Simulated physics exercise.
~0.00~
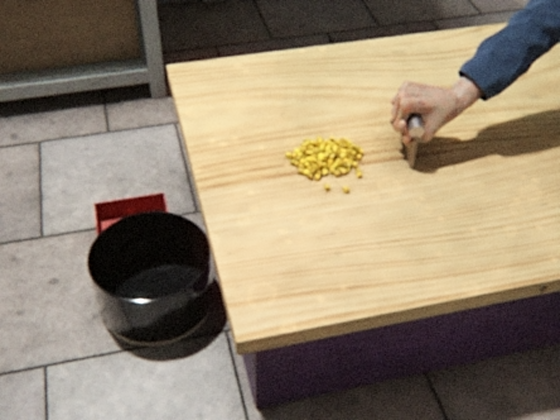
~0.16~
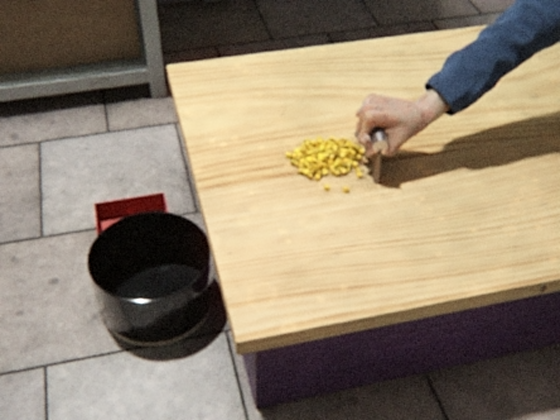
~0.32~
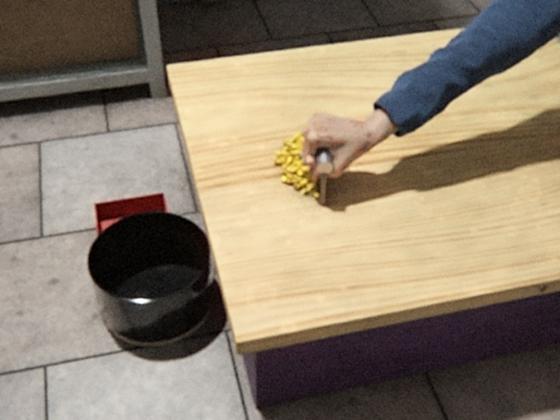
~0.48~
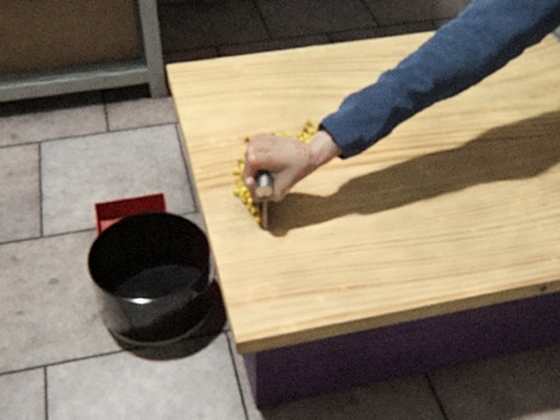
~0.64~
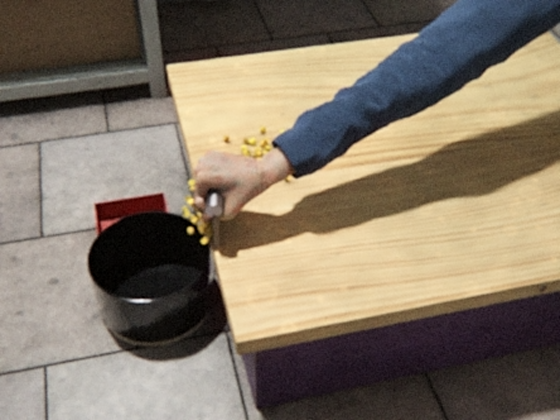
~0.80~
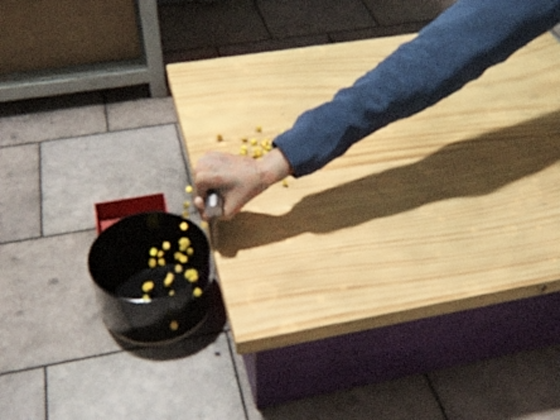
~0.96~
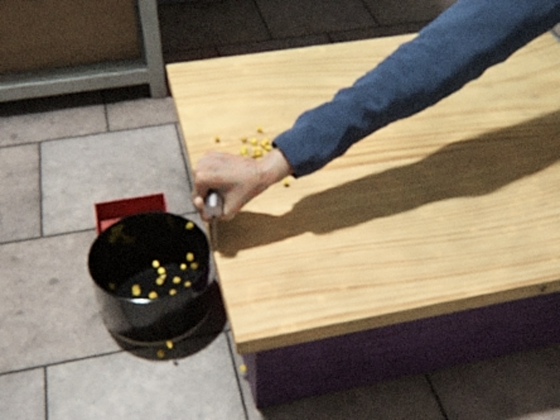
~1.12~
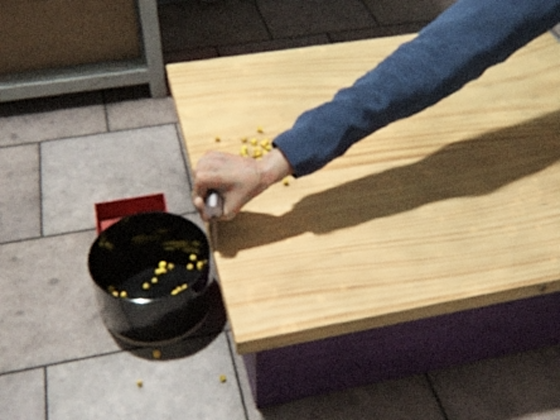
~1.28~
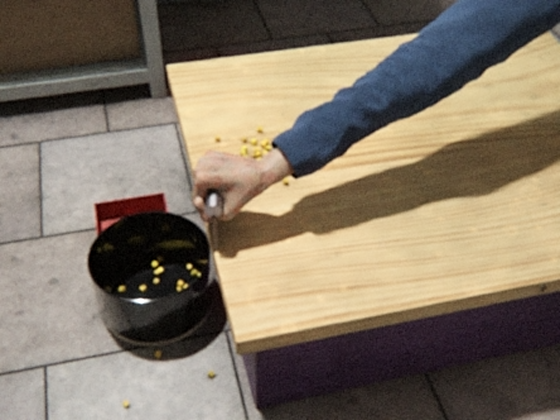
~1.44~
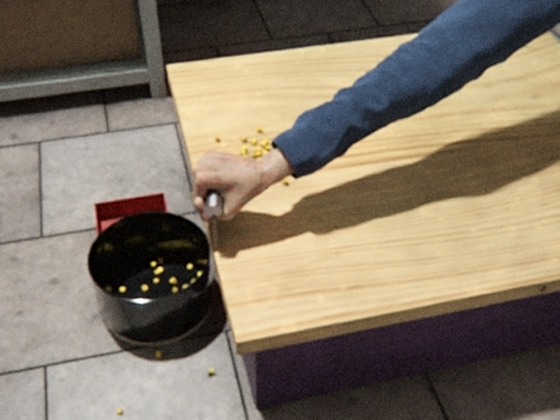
At first, a small pile of yellow pieces lies on a pale wooden tabletop, with a hand in a blue sleeve holding a scraper to its right. The hand sweeps the scraper left into the pile, then pushes the pieces toward the near left edge, spreading them as some trail behind. The scraper stops at the edge, and a cluster spills over toward the black pot on the tiled floor. Several pieces land inside, while a few miss and scatter on the tiles. Finally, the hand stays still, other pieces remain on the tabletop, and the red tin catches none.
